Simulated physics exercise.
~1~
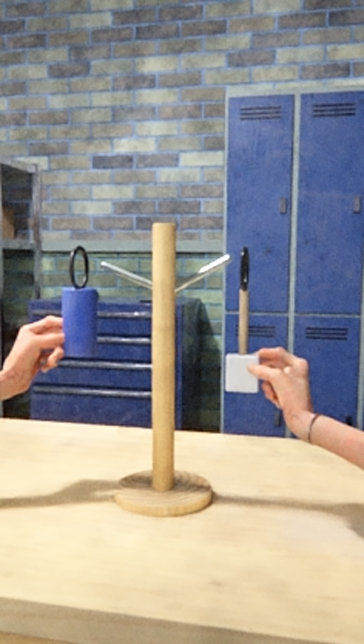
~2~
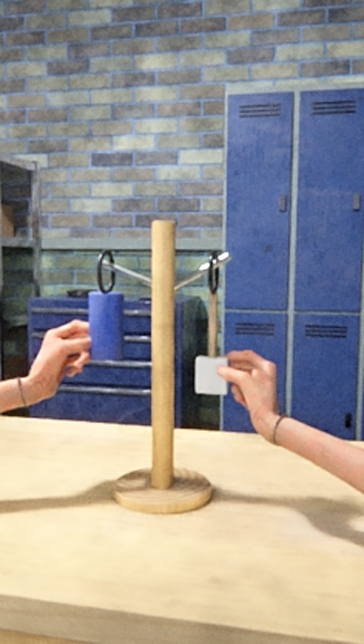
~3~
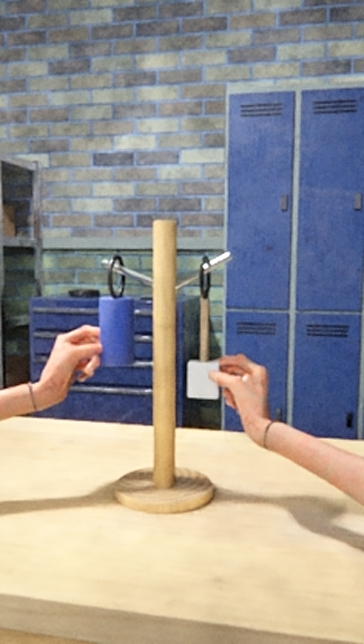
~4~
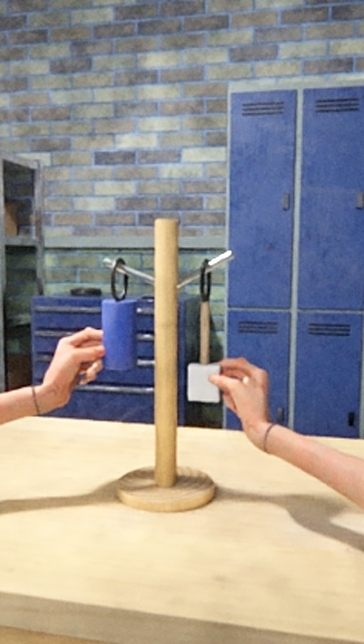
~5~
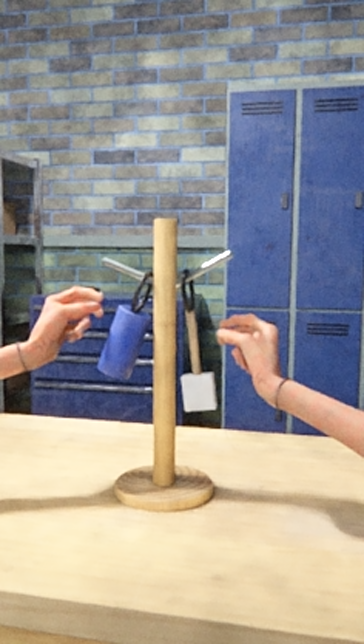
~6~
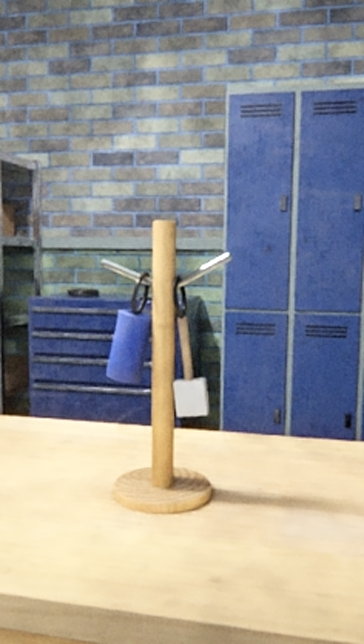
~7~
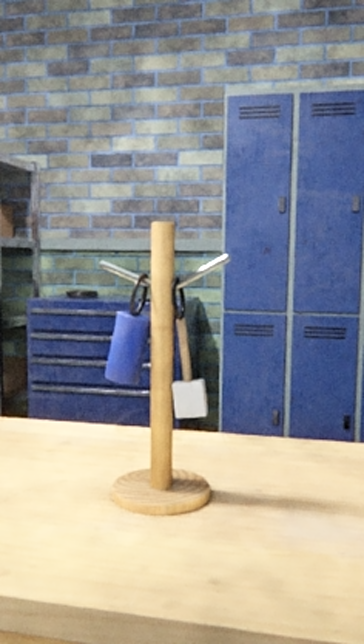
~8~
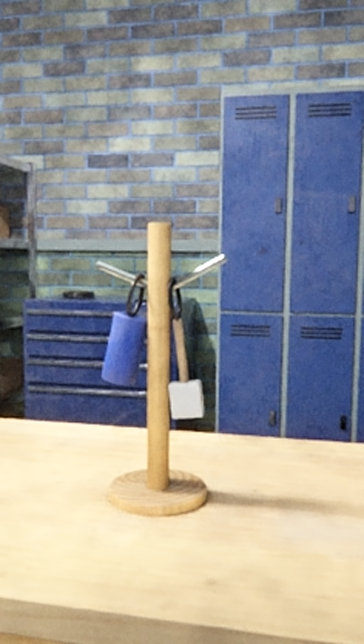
A blue lantern and a white brush are hung by hands on a wooden stand's pegs and stay hanging.
